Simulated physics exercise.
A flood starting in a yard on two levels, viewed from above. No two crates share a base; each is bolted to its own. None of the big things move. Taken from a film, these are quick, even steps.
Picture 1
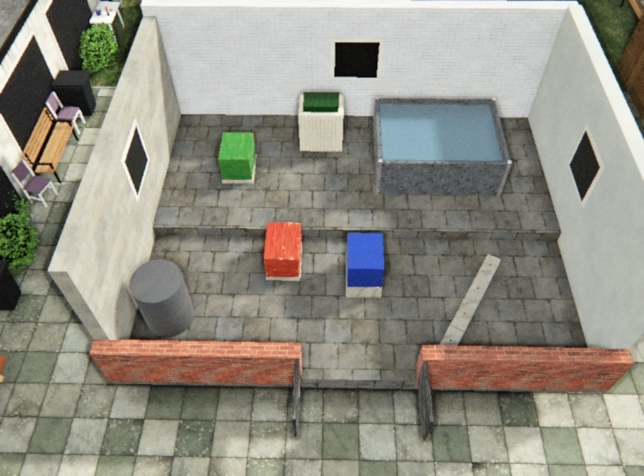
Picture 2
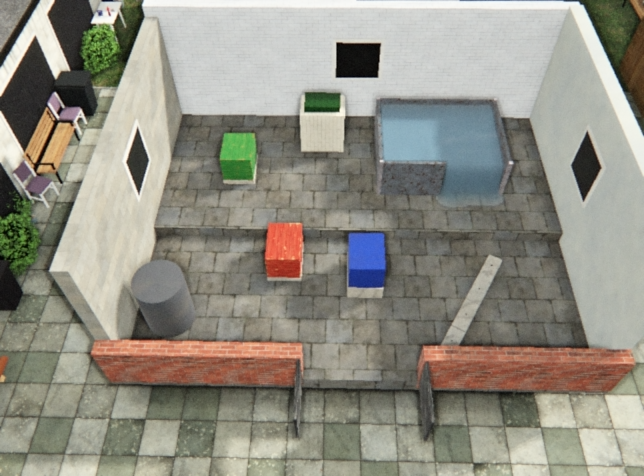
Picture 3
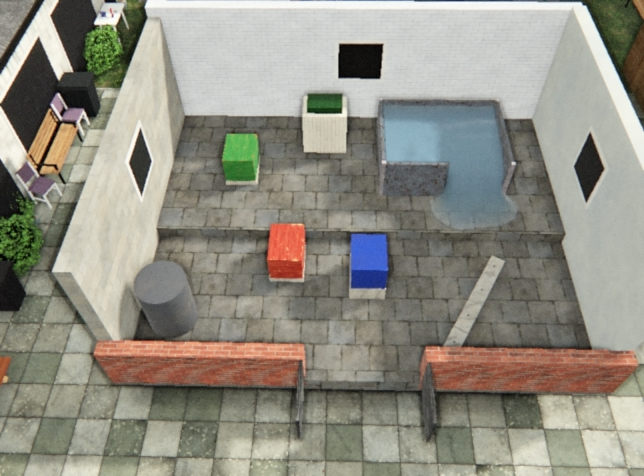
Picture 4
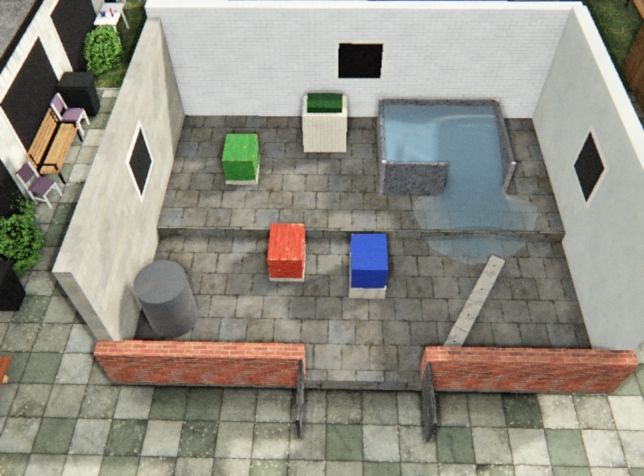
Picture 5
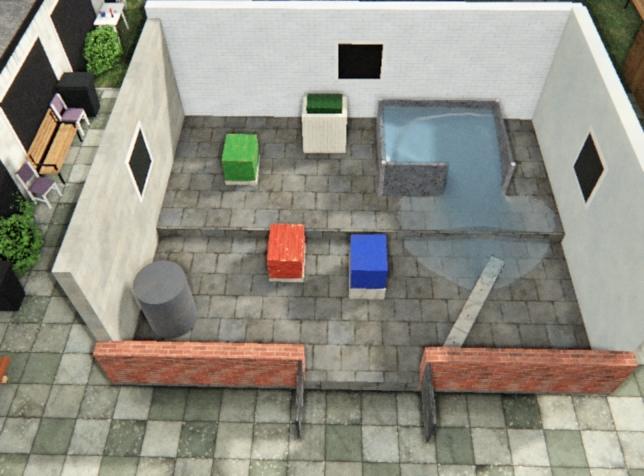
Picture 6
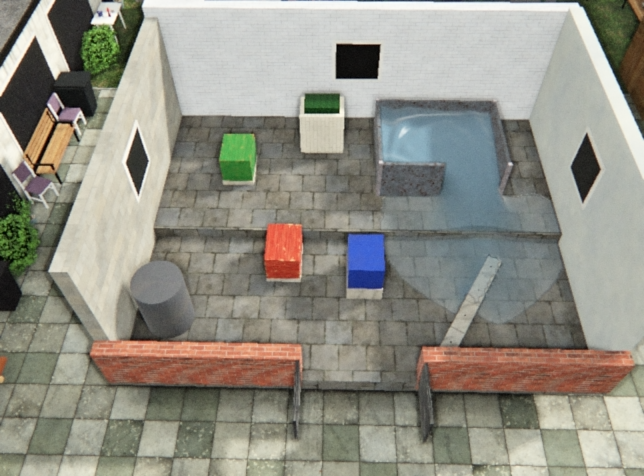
To begin with, still water fills a stone tank at the back right of a walled, two-level paved yard holding green, red and blue crates. A gap opens in the tank's front wall and water pours out across the upper paving, then crosses the step and fans over the lower level around a slanting plank.
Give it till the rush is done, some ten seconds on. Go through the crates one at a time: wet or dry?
The green crate is spared; the red crate is hit; the blue crate is spared.
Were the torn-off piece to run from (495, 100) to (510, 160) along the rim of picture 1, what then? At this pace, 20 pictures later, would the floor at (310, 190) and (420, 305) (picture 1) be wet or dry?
I'd expect the first point to stay dry and the second point to be reached.
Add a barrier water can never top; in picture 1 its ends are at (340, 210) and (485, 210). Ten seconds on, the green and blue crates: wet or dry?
Green: Reached, blue: Untouched.
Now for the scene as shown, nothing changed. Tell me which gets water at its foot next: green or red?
I reckon it's the red crate.
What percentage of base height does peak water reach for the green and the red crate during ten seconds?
Around 0 in a hundred for the first and 160 in a hundred for the second.
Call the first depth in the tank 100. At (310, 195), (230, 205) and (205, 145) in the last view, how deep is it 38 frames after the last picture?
Approx. values, in order: 0 %, 0 %, 0 %.
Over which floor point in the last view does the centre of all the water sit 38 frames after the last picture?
Roughly at (420, 266).
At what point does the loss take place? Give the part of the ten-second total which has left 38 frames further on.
About 75 per cent.
A moment on, water covers 30 % of the floor; the green crate not reached, the red crate not reached, the blue crate water round its plinth.
Next, water covers 35 % of the floor; the green crate not reached, the red crate water round its plinth, the blue crate water round its plinth.
Then, water covers 35 % of the floor; the green crate not reached, the red crate water round its plinth, the blue crate water round its plinth.
Later, water covers 55 % of the floor; the green crate not reached, the red crate water round its plinth, the blue crate water round its plinth.
In the end, water covers 55 % of the floor; the green crate stayed above the water, the red crate was topped, the blue crate stayed above the water.
